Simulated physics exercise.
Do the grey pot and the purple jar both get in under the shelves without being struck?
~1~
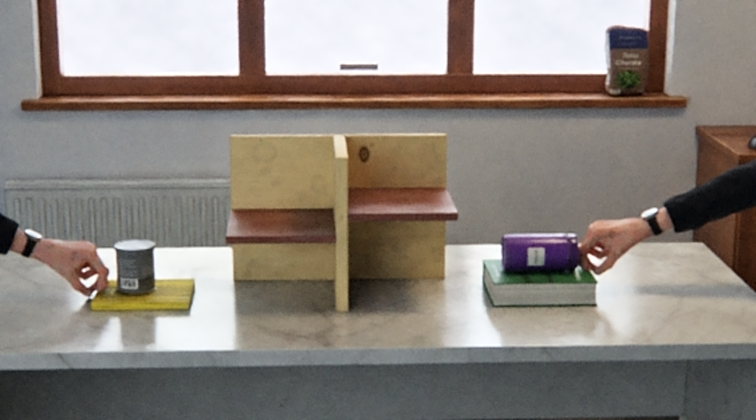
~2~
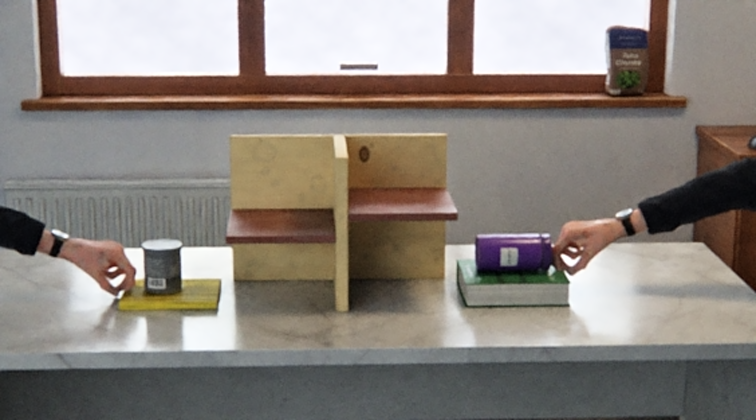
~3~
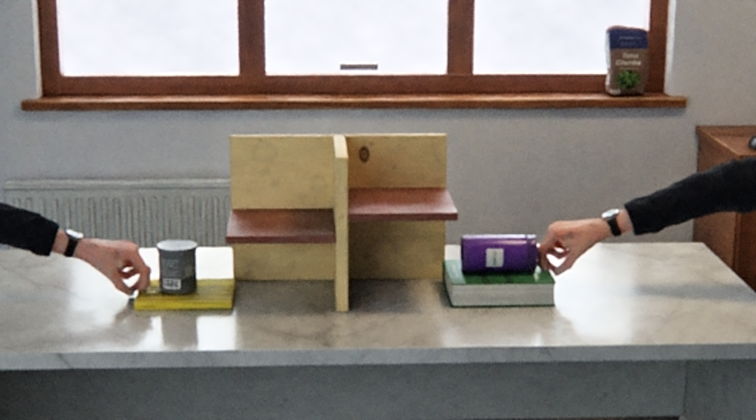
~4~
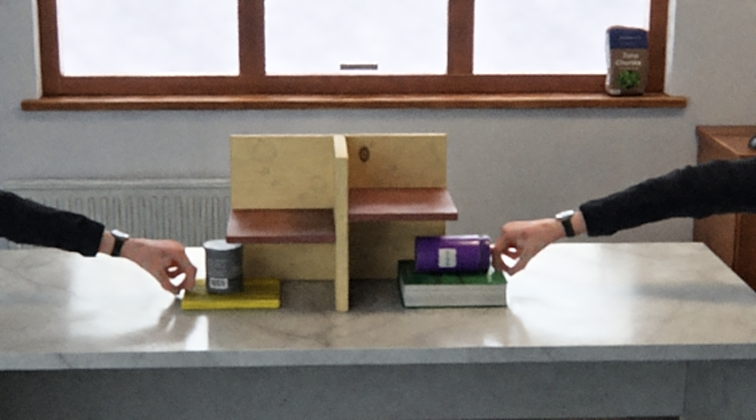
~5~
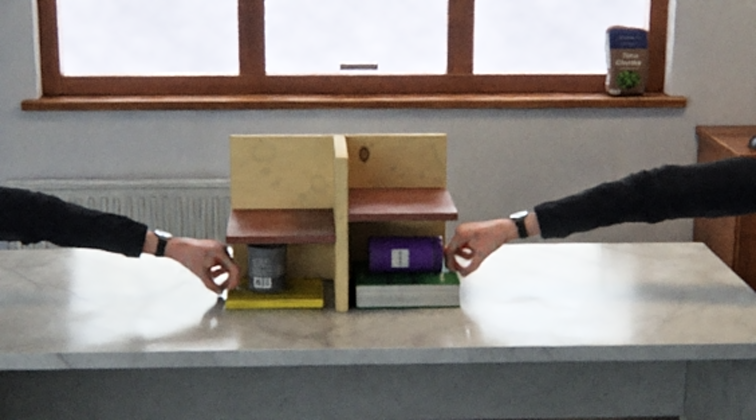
Yes, both of them clear the shelves. The grey pot ends up standing beneath the left shelf and the purple jar lying beneath the right one.
